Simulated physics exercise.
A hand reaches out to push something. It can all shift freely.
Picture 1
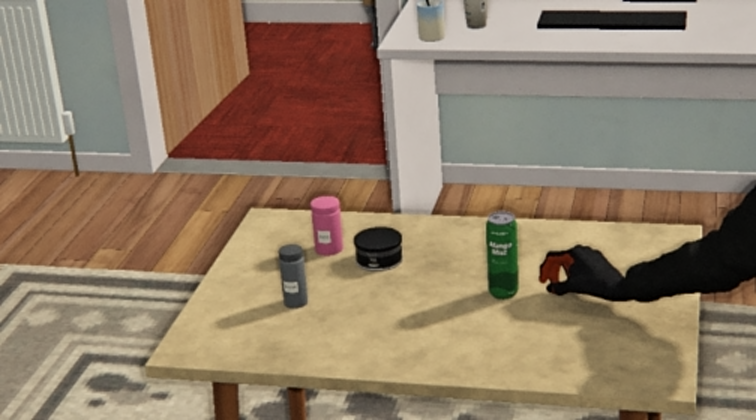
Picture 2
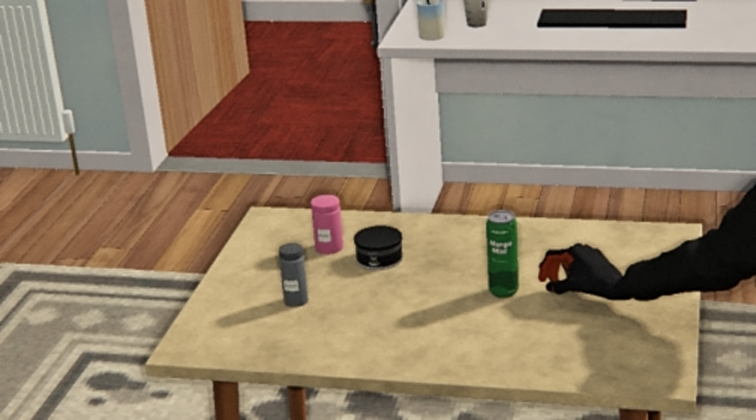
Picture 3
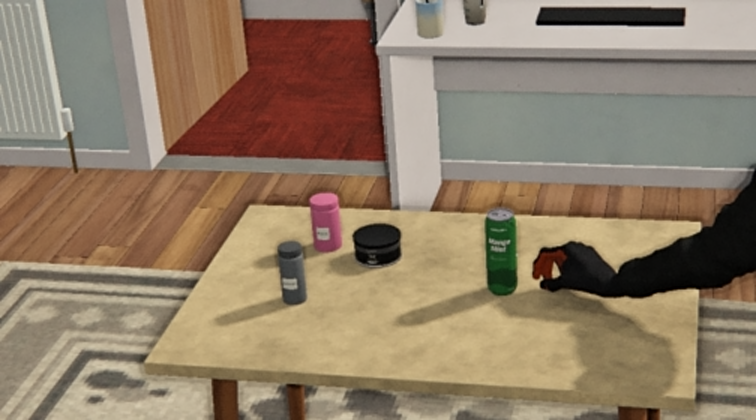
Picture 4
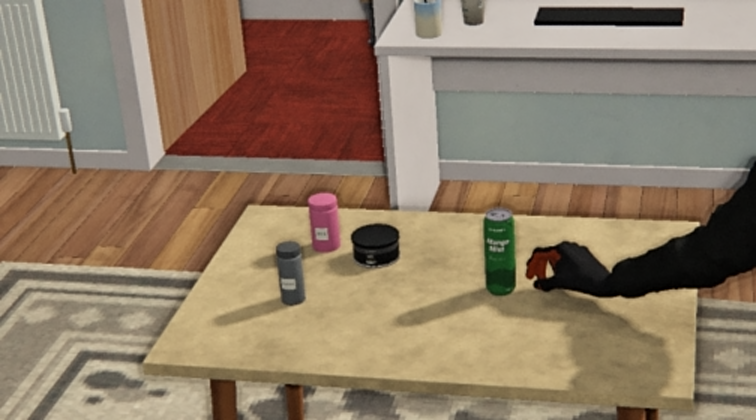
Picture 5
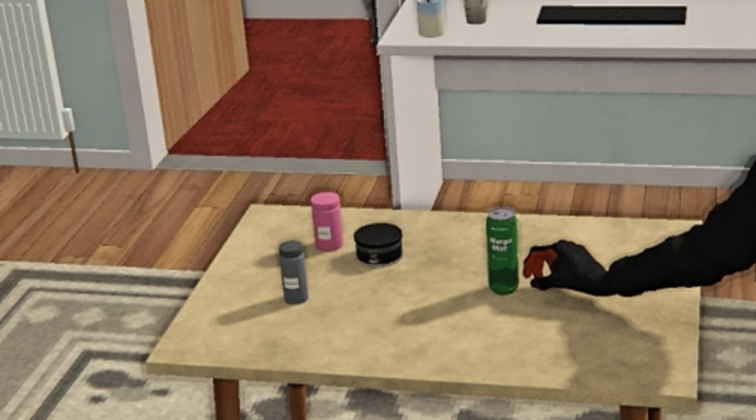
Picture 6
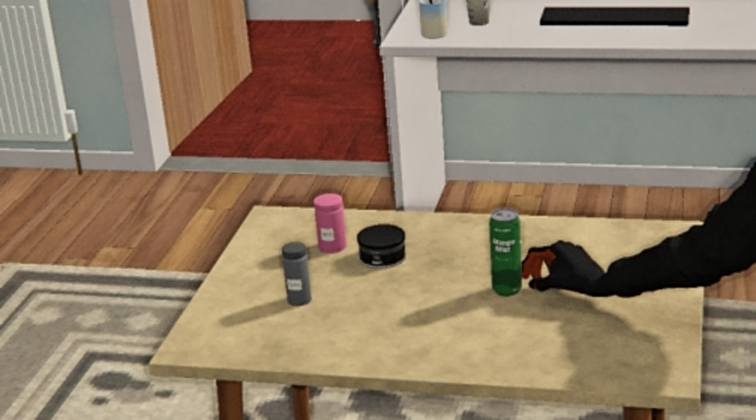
A black-sleeved hand with red fingertips edging slightly left toward a green can on a table, the nearby containers staying still.
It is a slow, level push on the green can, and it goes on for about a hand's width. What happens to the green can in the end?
The green can holds its position upright.
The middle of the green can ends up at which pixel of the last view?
It winds up at roughly (443, 251).
Then, 0.60 s past the last view, green can displaced about its own width near (480, 252).
Then, 1.20 s past the last view, green can displaced well along near (452, 251).
Finally, moved from the start, green can. Final places as the last picture's camera would see them, green can near (443, 251).
